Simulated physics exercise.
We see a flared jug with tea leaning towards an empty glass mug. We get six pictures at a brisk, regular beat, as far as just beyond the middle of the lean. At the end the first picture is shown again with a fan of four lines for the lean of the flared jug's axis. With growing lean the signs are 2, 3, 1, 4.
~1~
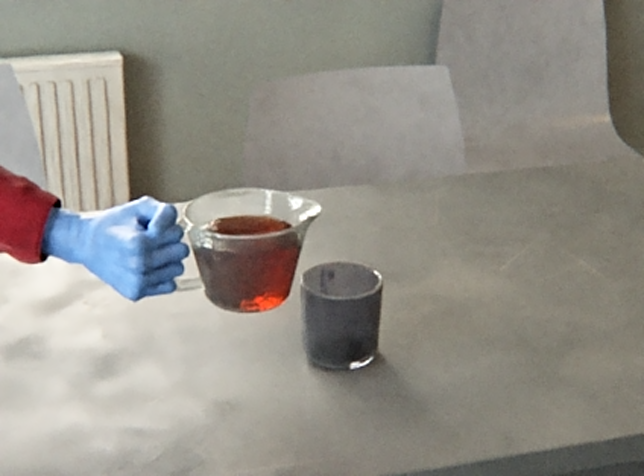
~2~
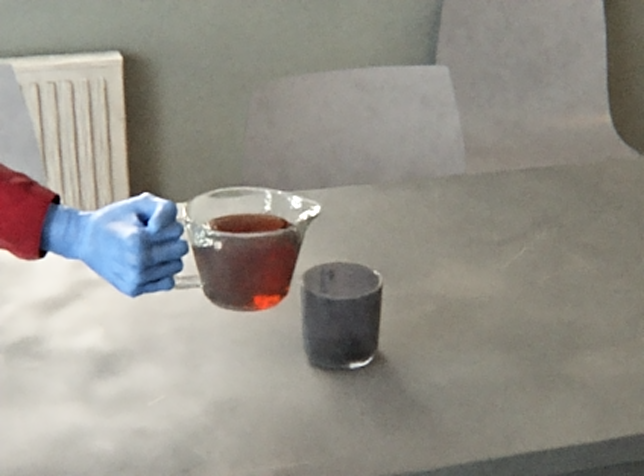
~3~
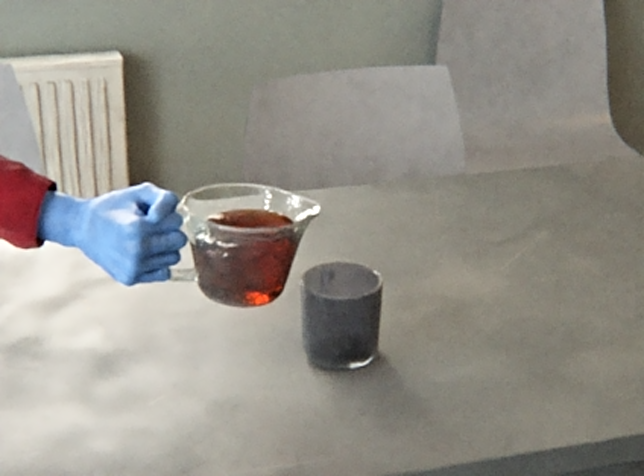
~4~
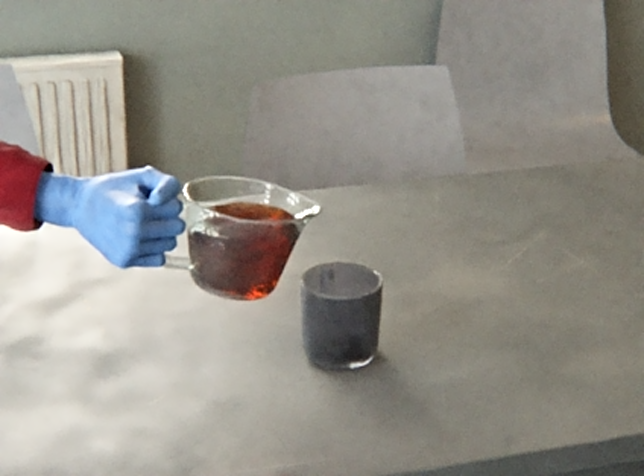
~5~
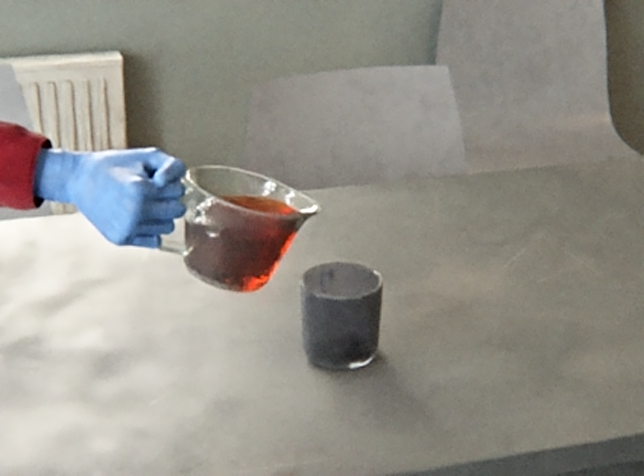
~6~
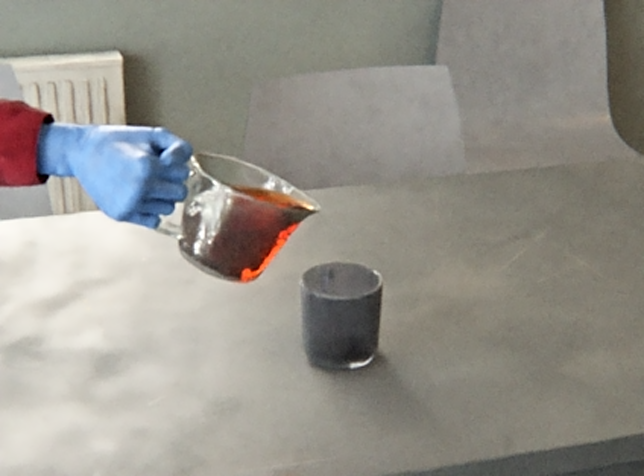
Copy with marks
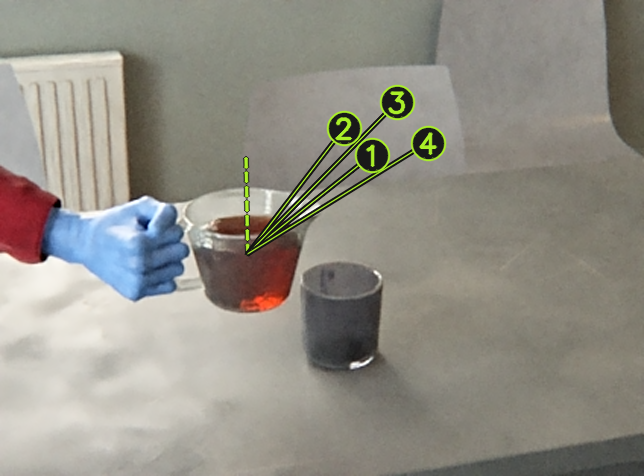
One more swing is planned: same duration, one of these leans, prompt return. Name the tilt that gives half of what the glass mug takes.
3 is best.
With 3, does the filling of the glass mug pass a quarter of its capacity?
Yes, clearly.
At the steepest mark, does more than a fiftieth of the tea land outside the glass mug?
Yes.
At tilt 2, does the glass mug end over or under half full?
Under.
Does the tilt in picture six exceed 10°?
Yes.
In lime, 1 at (358, 165); 2 at (333, 141); 3 at (385, 113); 4 at (413, 151).
With 1, the glass mug ends with about 65 % of what it can hold; 5 % of the tea is spilt.
With 2, the glass mug ends with about 30 % of what it can hold.
With 3, the glass mug ends with about 49 % of what it can hold.
With 4, the glass mug ends with about 68 % of what it can hold; 18 % of the tea is spilt.
